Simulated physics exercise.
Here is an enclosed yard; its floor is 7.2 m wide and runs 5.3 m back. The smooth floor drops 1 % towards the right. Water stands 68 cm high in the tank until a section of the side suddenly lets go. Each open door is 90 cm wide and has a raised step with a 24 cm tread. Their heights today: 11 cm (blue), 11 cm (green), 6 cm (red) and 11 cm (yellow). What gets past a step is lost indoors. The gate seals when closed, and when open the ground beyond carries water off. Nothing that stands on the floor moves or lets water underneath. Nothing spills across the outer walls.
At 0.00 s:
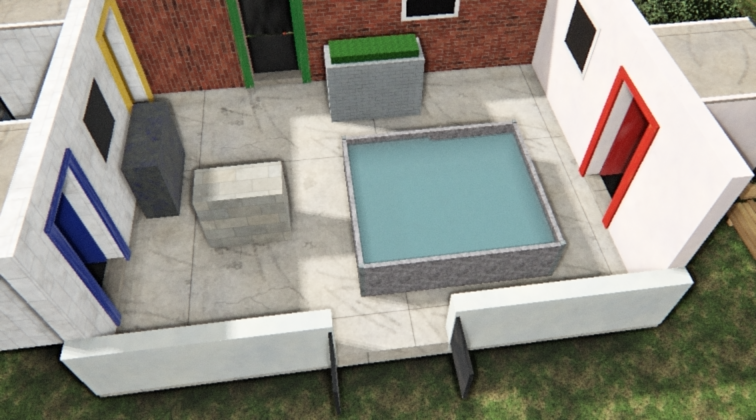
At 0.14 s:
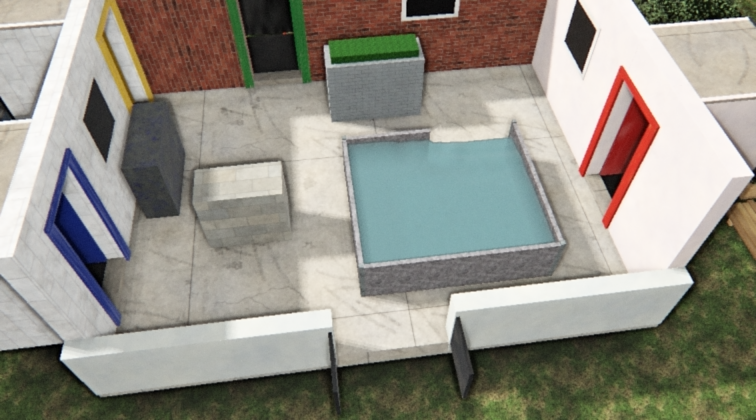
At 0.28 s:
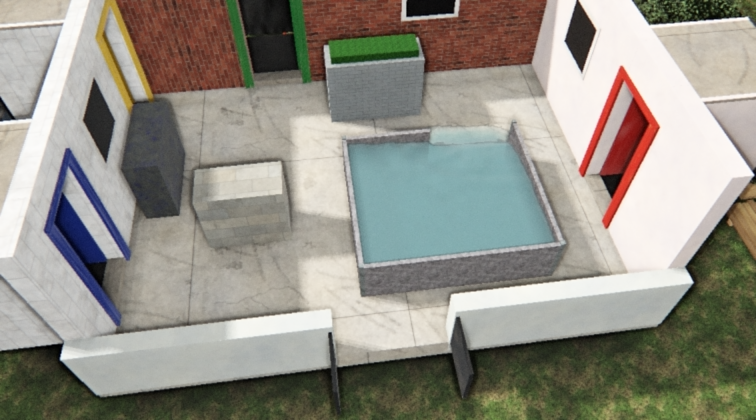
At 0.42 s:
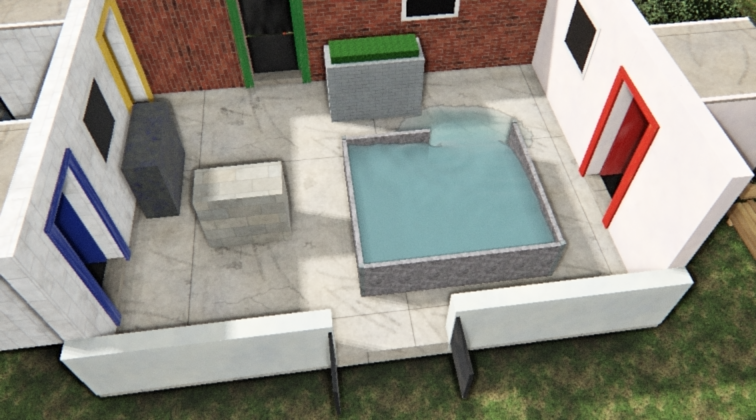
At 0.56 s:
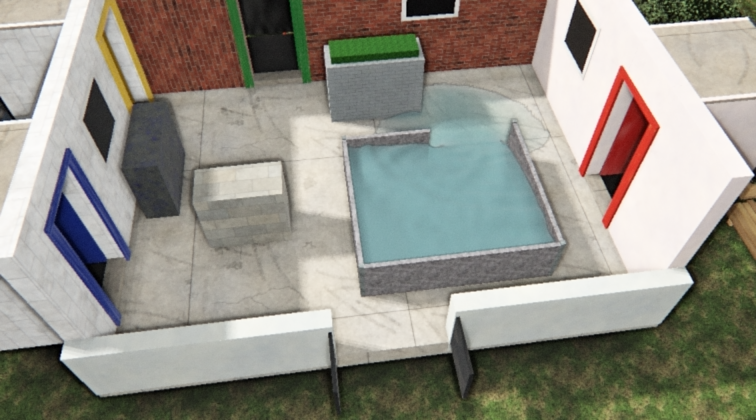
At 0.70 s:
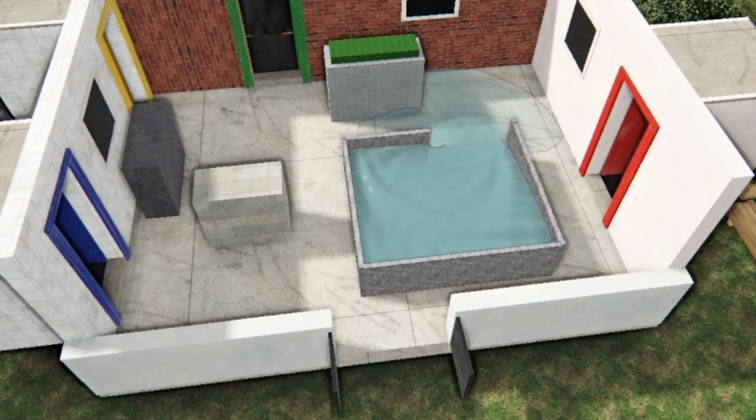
Water pours through a gap in the far wall of a grey stone tank and spreads in a thin, pale sheet across the paving behind it, towards the brick wall and the planter. The small walled yard, seen from high above its front by a still camera, has blue and yellow doorframes left, green at the back and red right. A dark cabinet and a pale block stand left of the tank.
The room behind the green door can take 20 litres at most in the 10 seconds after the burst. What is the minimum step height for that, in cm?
Close to 7 cm is just enough.
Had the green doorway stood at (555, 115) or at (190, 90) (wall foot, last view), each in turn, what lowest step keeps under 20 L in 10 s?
Roughly 27 and 11.5 cm.
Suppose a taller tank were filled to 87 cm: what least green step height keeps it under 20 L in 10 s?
About 10.0 cm.
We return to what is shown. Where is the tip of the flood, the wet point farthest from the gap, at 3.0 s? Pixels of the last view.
At about (173, 95).
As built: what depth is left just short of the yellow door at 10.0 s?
Roughly 10.5 cm deep.
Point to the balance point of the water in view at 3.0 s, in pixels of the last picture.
At about (445, 161).
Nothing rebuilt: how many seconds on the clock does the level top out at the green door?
At about 3.4 s.
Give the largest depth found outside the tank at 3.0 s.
Up to some 45 cm.
After 1.4 s water covers 25 % of the floor, deepest (56 cm) near (524, 67); it has not reached the green door.
After 3.0 s water covers 50 % of the floor, deepest (45 cm) near (421, 101); 11 cm at the green door, 0 litres in over its 11 cm step.
After 10.0 s water covers 100 % of the floor, deepest (18 cm) near (631, 303); 8 cm at the green door, 2 litres in over its 11 cm step.
At the green door as built, the water arrived by 2.0 s and peaked near 12 cm at 3.4 s.
With a step of 6 cm, 29 litres would have come in within the 10 s; with 8 cm, 13 litres. So under 20 litres takes about 7 cm.
